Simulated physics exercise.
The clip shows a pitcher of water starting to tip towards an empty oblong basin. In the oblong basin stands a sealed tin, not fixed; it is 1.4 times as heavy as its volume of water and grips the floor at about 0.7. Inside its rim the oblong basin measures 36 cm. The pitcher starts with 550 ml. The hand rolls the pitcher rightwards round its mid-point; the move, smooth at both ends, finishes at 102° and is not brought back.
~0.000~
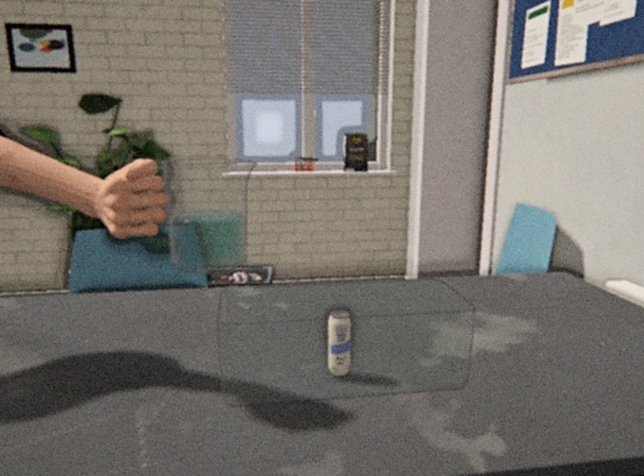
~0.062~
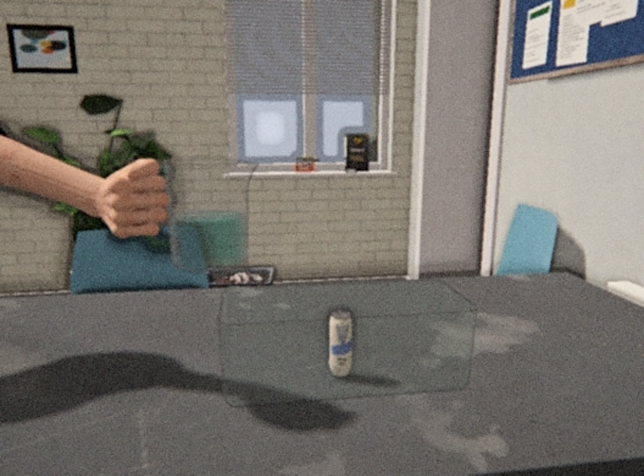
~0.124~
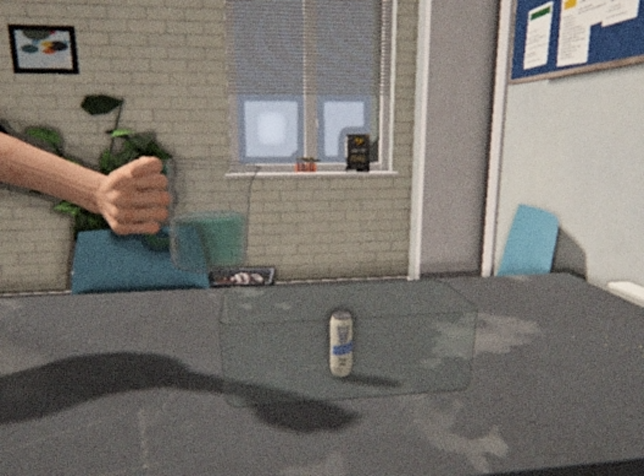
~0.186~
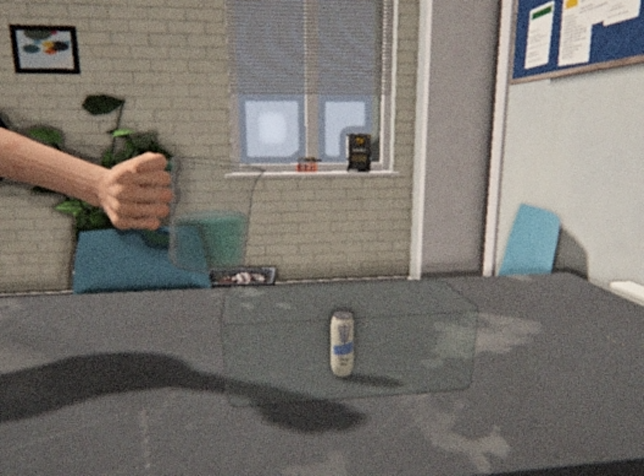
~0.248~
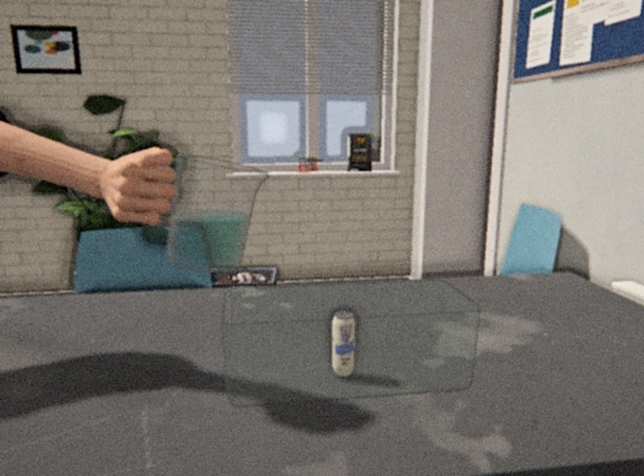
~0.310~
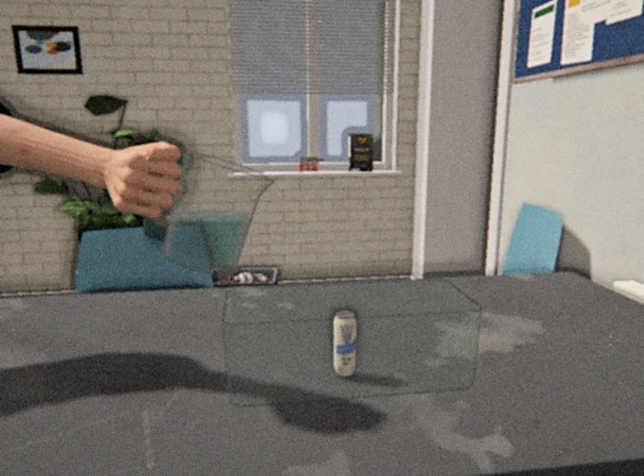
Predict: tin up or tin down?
It keeps standing.
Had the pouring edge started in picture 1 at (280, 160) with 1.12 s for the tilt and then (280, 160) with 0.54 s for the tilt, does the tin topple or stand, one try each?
First it topples; then it topples.
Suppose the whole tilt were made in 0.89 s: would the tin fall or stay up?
The tin stays up.
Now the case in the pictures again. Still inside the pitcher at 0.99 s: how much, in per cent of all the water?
Near 46 in a hundred.
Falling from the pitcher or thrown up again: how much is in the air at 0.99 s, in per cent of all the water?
Near 22 in a hundred.
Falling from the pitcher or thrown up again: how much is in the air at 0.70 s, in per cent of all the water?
Some 2 per cent.
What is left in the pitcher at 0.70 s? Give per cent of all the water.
About 98 per cent.
Then, 0.70 s in, the tilt is 71° and 98 per cent is still to pour; the tin stands where it began.
Then, 0.99 s in, the tilt is 99° and 47 per cent is still to pour; the tin stands where it began.
Then, 1.29 s in, the tilt is 102° and 8 per cent is still to pour; the tin stands where it began.
Then, 1.62 s in, the tilt is 102° and 1 per cent is still to pour; the tin stands where it began.
Finally, the tin stands where it began.
